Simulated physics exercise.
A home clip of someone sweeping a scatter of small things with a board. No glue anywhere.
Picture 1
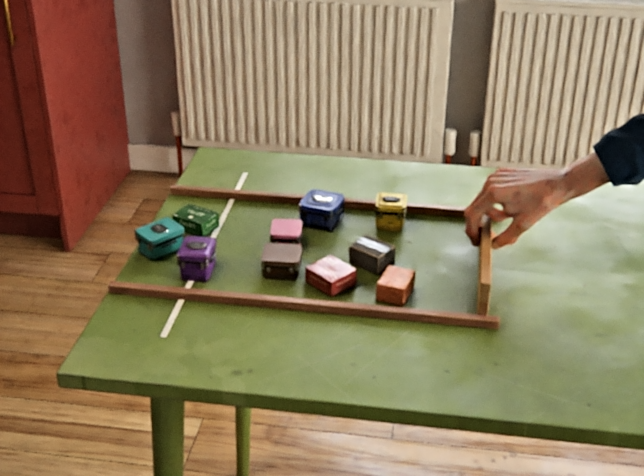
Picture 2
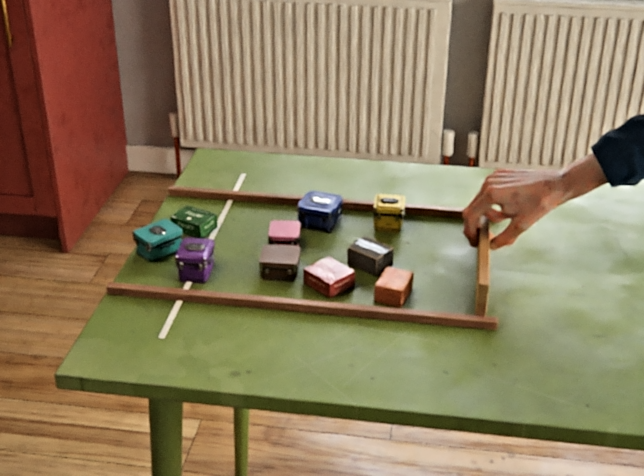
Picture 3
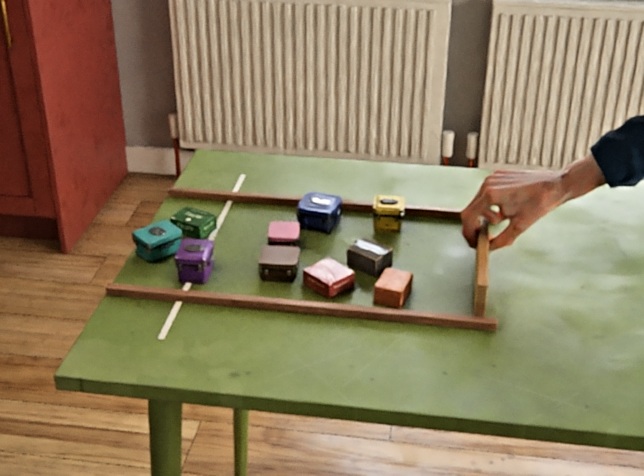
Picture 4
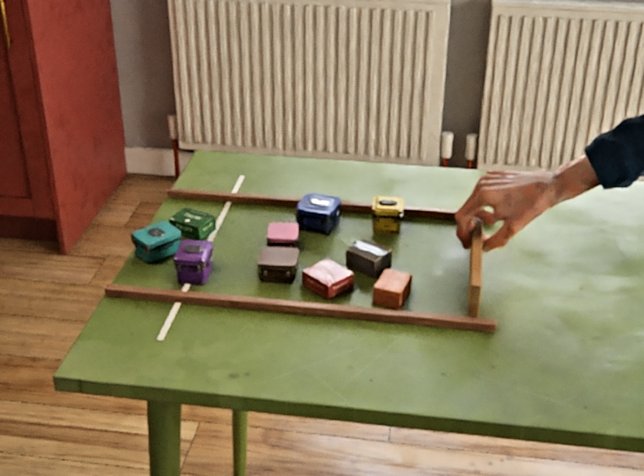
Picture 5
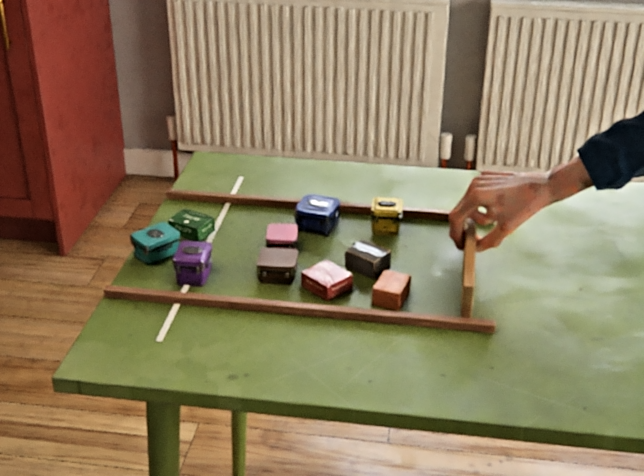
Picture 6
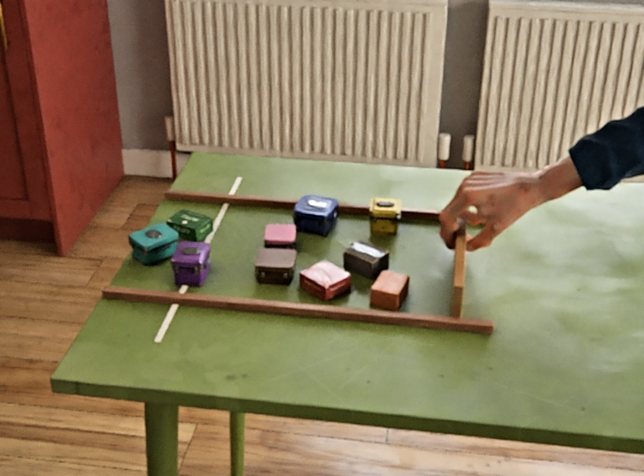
A hand slides a wooden board slightly left toward small colourful boxes on a green table.
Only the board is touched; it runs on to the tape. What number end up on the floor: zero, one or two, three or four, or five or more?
Outcome: The number that fall off is one or two.
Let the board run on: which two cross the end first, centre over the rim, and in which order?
They are the purple case, the turquoise case.
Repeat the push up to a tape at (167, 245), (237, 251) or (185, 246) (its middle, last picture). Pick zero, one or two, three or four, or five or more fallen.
Taking them in turn, at least five; no fall at all; one to two.
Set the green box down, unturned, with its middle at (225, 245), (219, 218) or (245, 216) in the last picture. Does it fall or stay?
In that order, it does not fall; falls; is lost.
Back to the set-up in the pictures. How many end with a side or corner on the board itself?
That makes 4.
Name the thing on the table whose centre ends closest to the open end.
The turquoise case ends nearest.
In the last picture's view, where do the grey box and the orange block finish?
First (178, 251), then (173, 273).
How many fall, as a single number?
The count is 1.
Soon after, none off yet; turquoise case at rest near (155, 245); green box at rest near (190, 225); purple case at rest near (192, 263).
Then, none off yet; turquoise case moving near (148, 242); green box moving near (185, 227); purple case moved about its own width near (144, 261).
At rest, the number that fall off is one or two; fallen, purple case.
